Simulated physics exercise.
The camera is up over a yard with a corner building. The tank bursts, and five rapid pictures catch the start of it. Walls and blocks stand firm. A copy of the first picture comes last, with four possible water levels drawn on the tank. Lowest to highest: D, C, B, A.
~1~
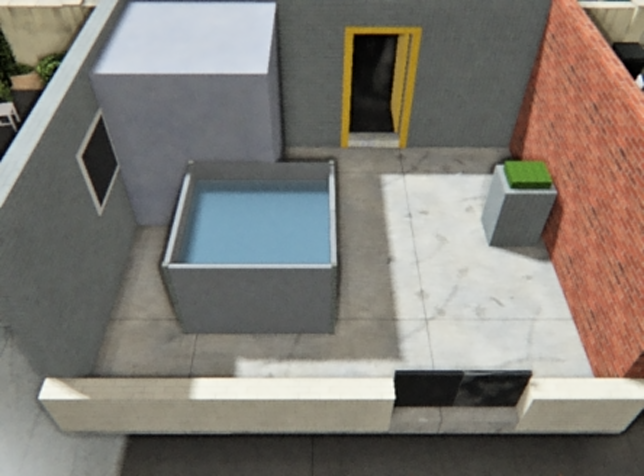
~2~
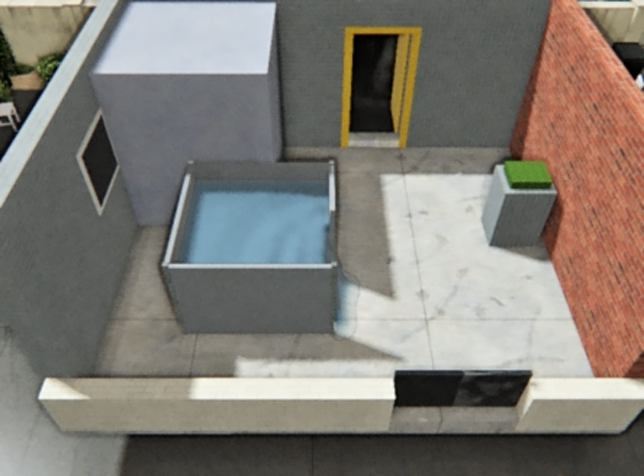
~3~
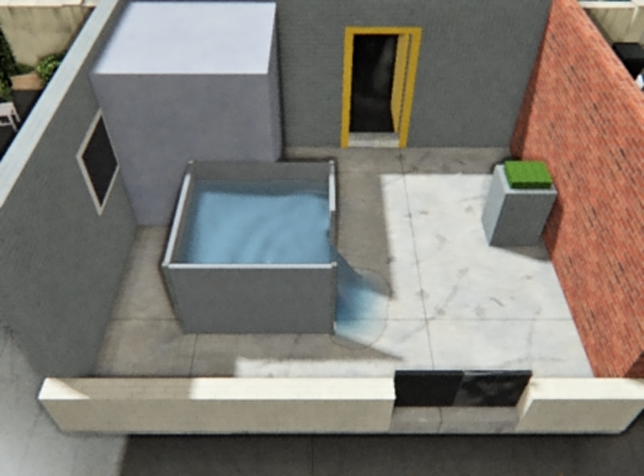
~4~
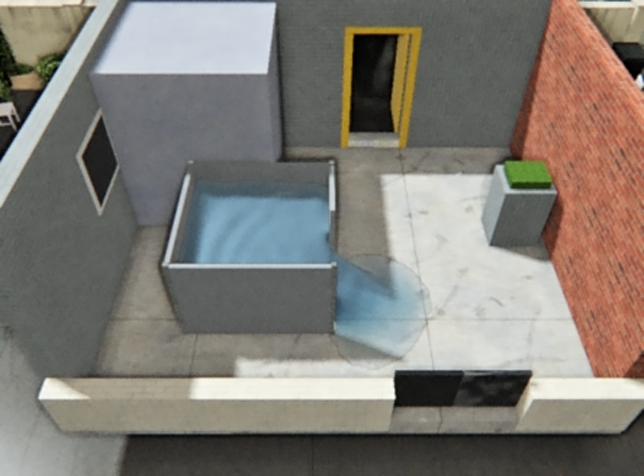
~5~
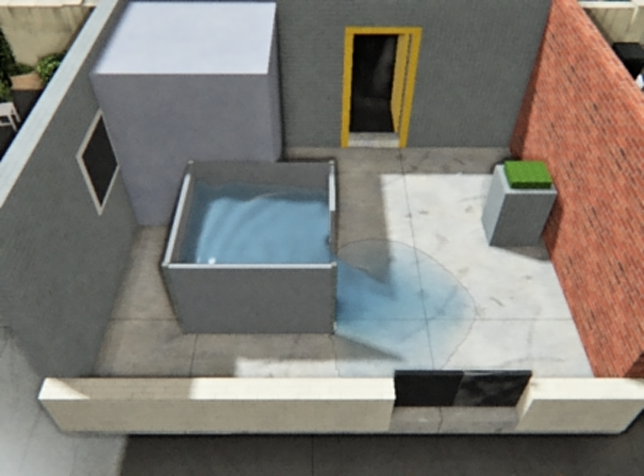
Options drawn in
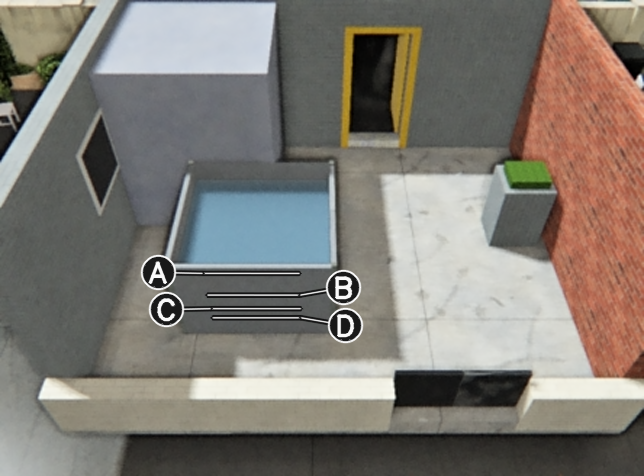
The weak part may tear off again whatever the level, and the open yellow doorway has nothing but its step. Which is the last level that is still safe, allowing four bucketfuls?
Level B.
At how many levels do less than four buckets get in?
Three.
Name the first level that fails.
That would be A.
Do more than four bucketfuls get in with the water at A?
Yes, that goes wrong.
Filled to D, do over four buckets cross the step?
No, that is safe.
In white, A at (250, 273); B at (253, 295); C at (255, 308); D at (256, 317); from the bottom up D, C, B, A.
With A, about 12 bucketfuls get in.
With B, a bucket or two gets in.
With C, nothing gets over.
With D, nothing gets over.
